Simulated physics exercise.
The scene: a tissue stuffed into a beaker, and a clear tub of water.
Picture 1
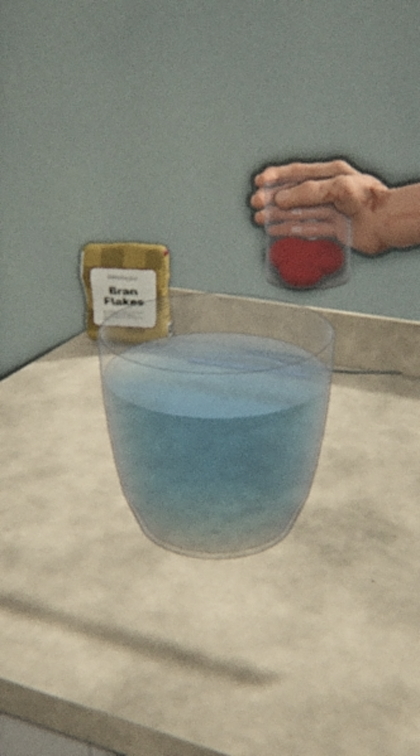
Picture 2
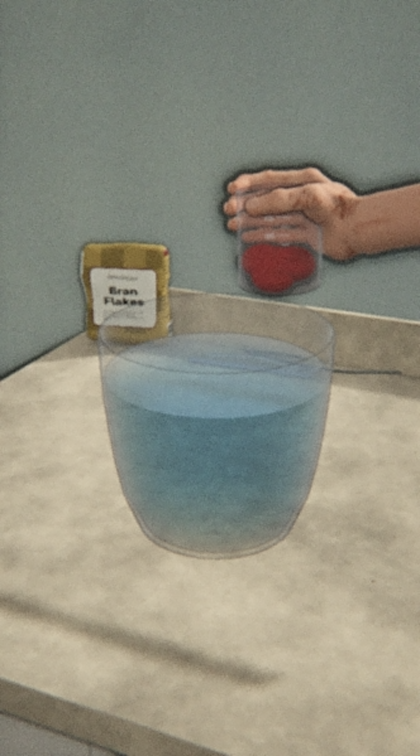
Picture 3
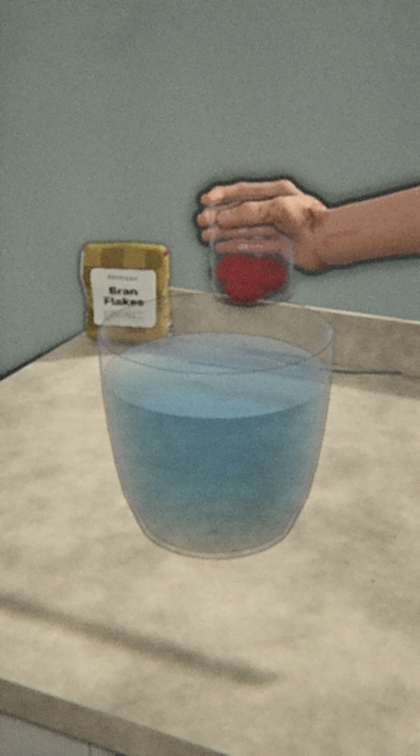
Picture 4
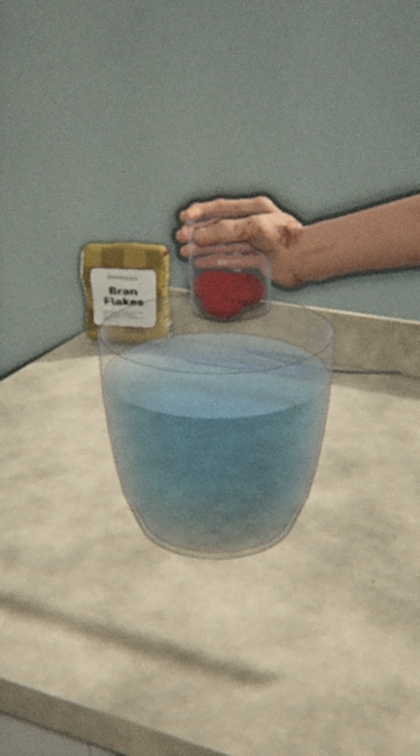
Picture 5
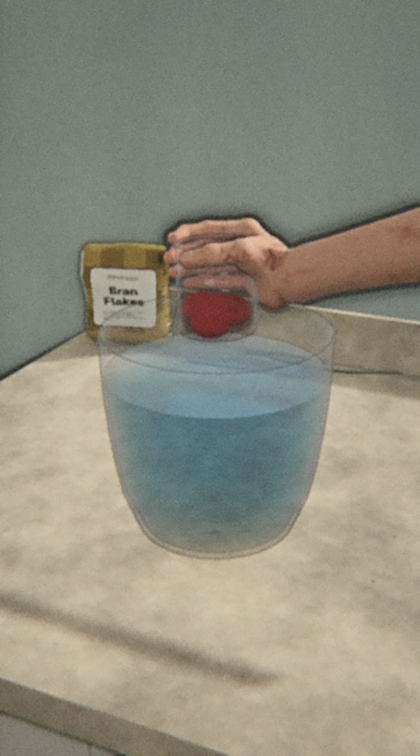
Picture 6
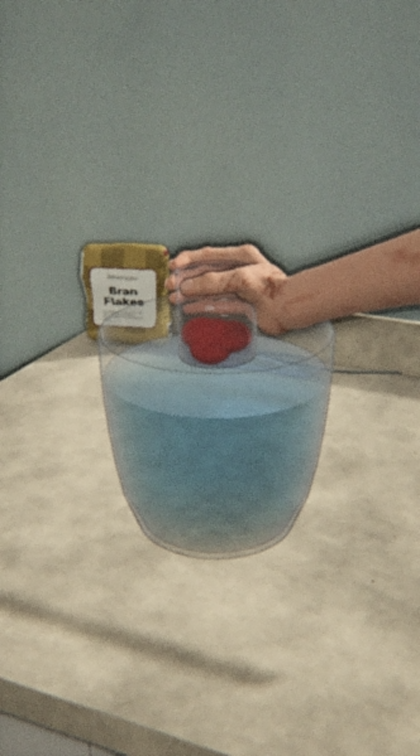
On a countertop, a hand lowering a clear beaker with red tissue inside, moving leftward and down over a tub of water.
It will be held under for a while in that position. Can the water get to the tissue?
The tissue ends up wet.
Soon after, the beaker enters the water.
Later, water pours in as the air escapes.
In the end, the beaker is under, flooded, and the tissue is wet.
